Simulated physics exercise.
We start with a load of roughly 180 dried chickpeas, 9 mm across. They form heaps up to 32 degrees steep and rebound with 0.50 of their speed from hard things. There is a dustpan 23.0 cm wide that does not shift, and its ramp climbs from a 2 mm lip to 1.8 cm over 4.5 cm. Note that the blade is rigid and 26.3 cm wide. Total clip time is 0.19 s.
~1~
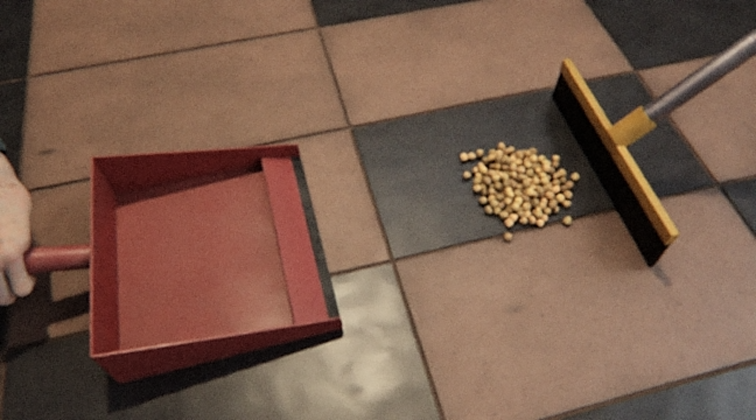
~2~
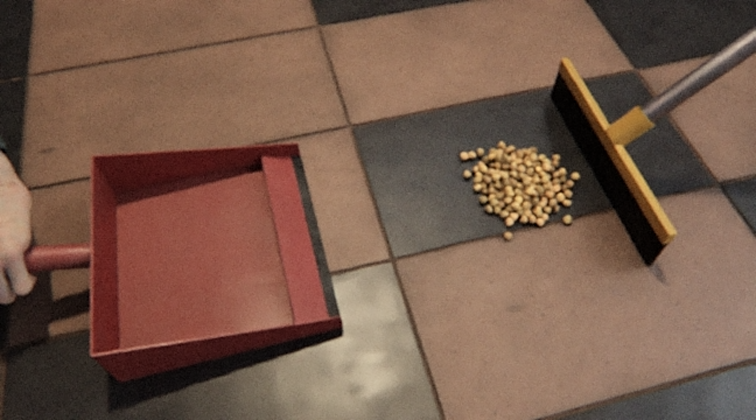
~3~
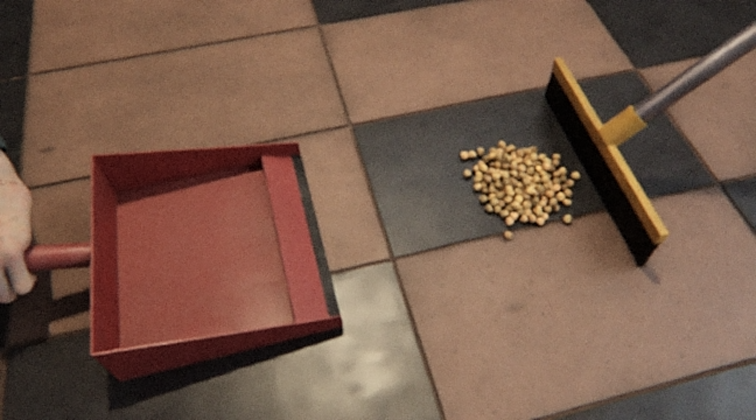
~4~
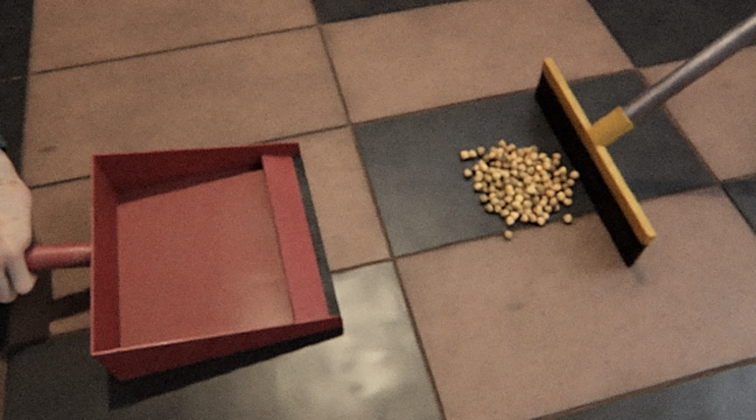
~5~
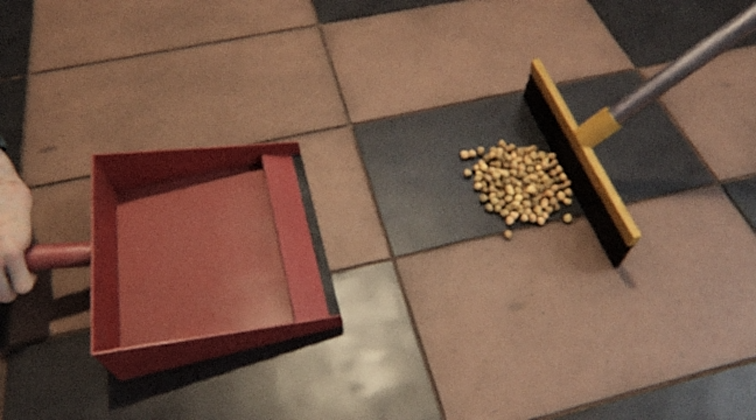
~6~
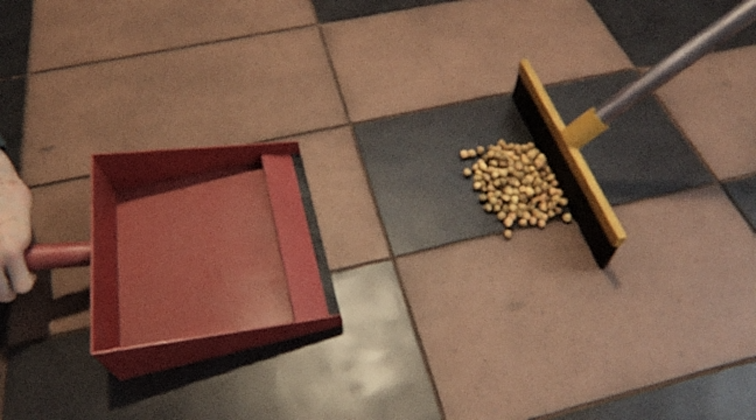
A hand holding a red dustpan still on a tiled floor while a yellow broom slides left, nudging a pile of chickpeas.
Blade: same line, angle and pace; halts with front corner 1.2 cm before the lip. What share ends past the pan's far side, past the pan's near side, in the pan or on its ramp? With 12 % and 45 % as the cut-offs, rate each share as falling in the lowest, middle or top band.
Bands: Far side in the lowest band; near side in the lowest band; pan in the top band.
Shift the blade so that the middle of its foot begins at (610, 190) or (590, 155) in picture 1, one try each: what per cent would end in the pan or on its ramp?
55 and 55 per cent, roughly.
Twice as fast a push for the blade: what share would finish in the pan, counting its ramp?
Then roughly 55 per cent.
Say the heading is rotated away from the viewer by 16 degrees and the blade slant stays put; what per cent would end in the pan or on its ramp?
That gives near 30 in a hundred.
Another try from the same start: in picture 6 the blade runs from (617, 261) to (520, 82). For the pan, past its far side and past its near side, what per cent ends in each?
Pan: 50, far side: 0, near side: 10.
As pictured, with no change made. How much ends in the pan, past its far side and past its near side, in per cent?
The far side gets 5, the near side 0 and the pan 60.
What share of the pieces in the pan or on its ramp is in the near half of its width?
Some 30 per cent.
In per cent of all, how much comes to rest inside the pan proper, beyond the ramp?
It comes to some 5 per cent.
Then, 0.35 s after the last picture, middle of the blade 15 cm from the lip; 0 % over the lip, far side 0 %, near side 0 %.
Then, 0.58 s after the last picture, middle of the blade 7 cm from the lip; 0 % over the lip, far side 5 %, near side 0 %.
Then, 0.92 s after the last picture, middle of the blade 1 cm from the lip; 60 % over the lip, far side 5 %, near side 0 %.
In the end, far side 5 %, near side 0 %, pan 60 %, in front of the lip or behind the blade 35 %.
